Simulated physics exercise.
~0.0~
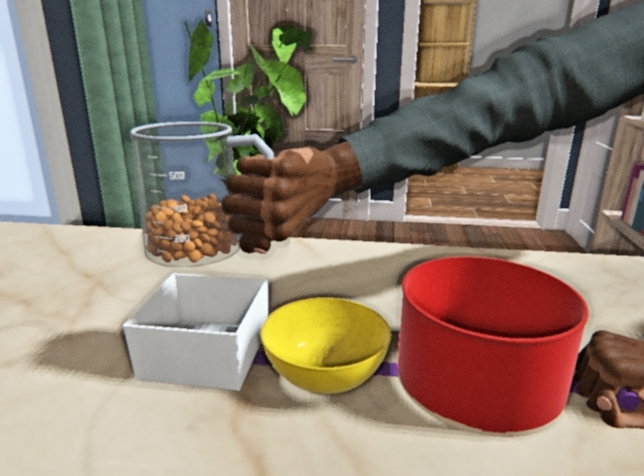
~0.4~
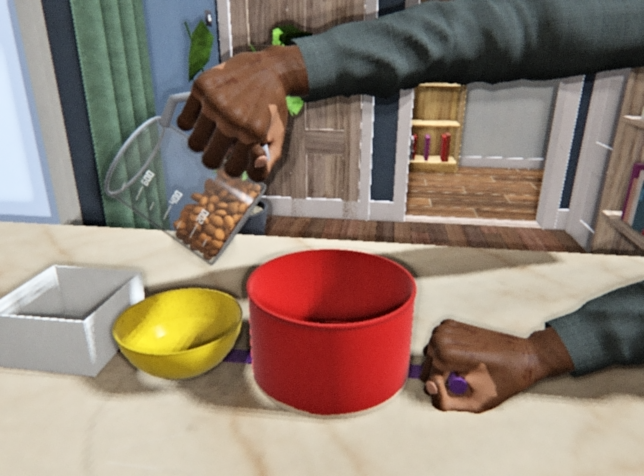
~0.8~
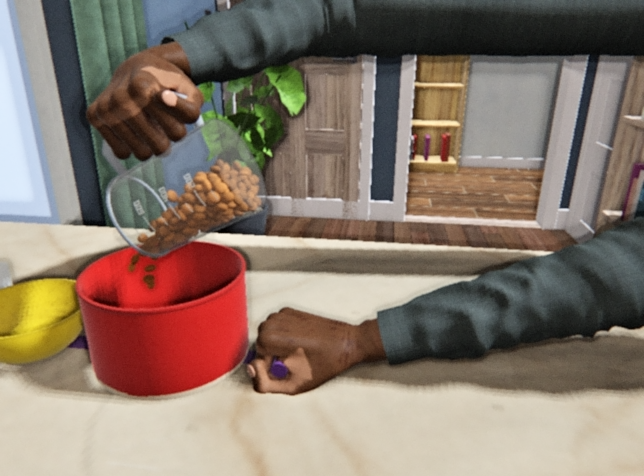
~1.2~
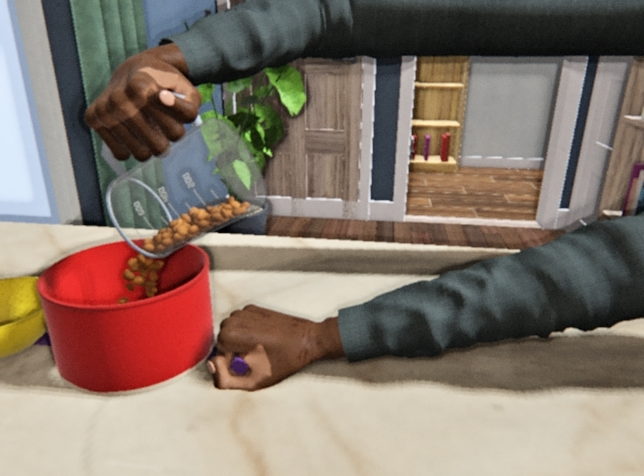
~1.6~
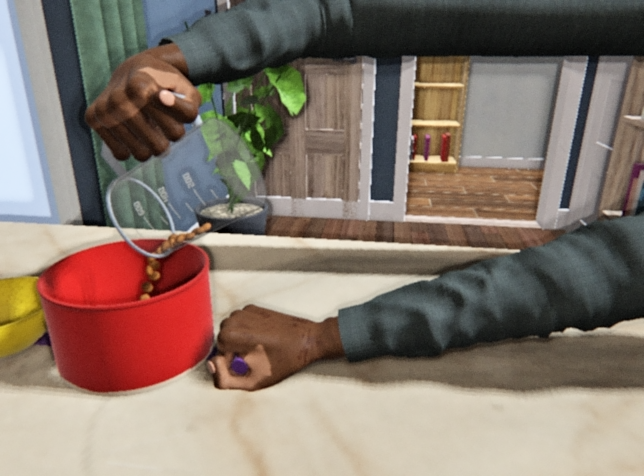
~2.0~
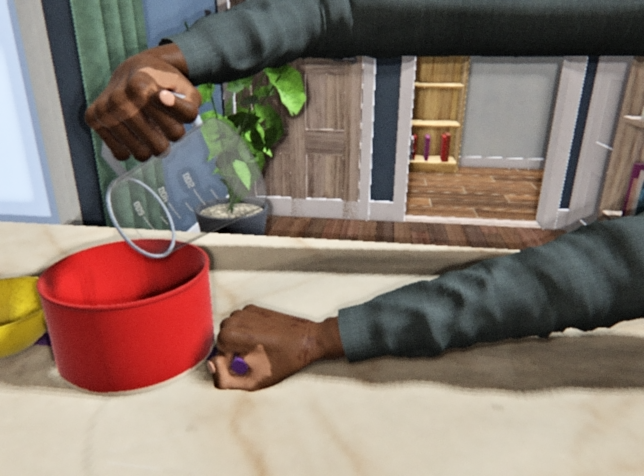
In this clip, one hand draws a joined row of a white tin, a yellow bowl and a red pot to the left while another tips a clear jug of brown kibble, which pours into the red pot until the jug is empty.
